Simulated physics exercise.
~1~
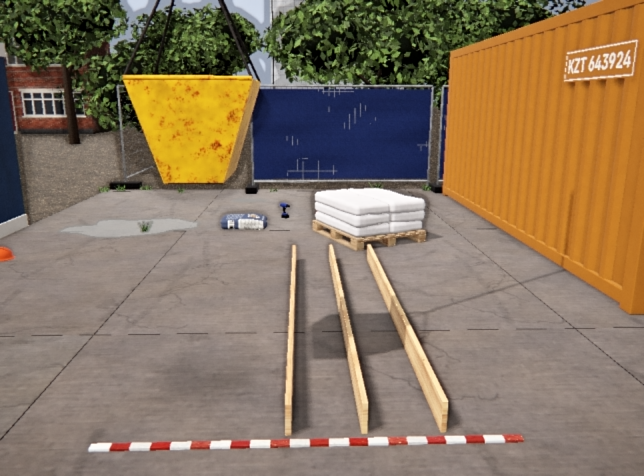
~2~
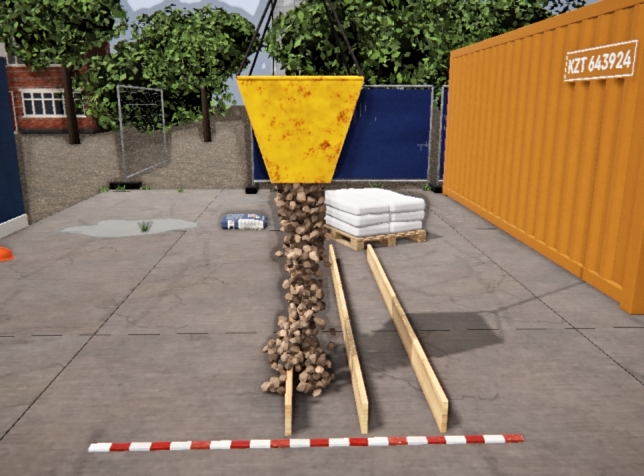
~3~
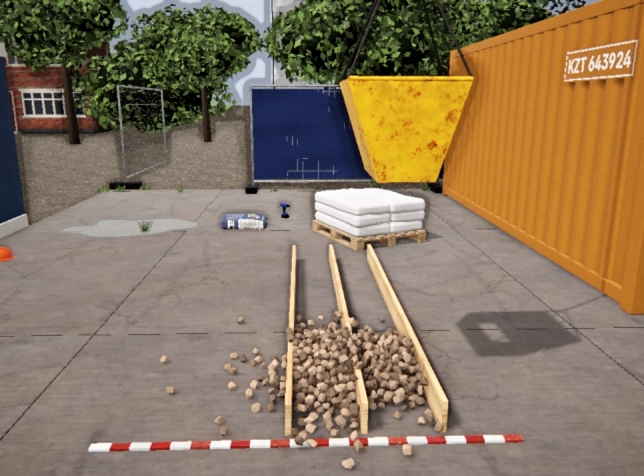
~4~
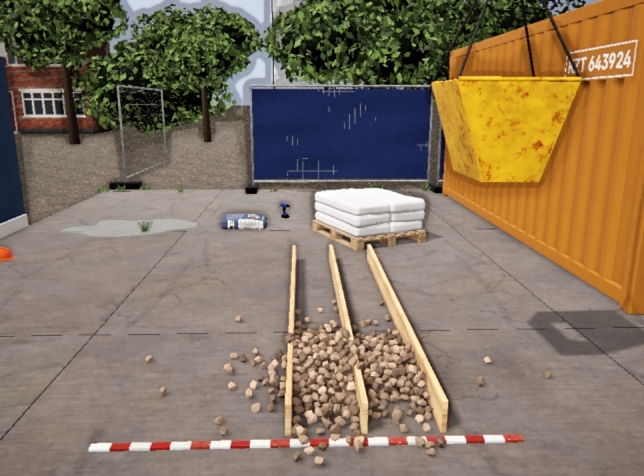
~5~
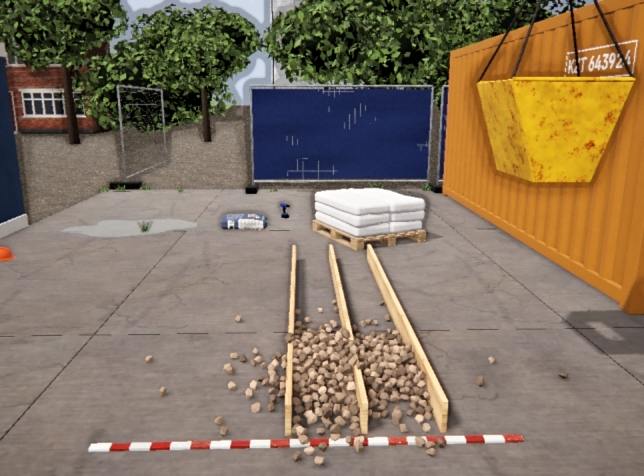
A paved yard is seen from slightly above, with a blue fence panel and trees behind, an orange container on the right and white sacks stacked on a pallet. Three wooden planks run away from a red-and-white striped staff, marking two bays, while a yellow skip hangs at the upper left. The skip moves right and drops a column of brown stones around the left plank. The stones spread through both bays, a few scattering outside. The emptied skip carries on right towards the container, leaving more stones in the left bay than the right.
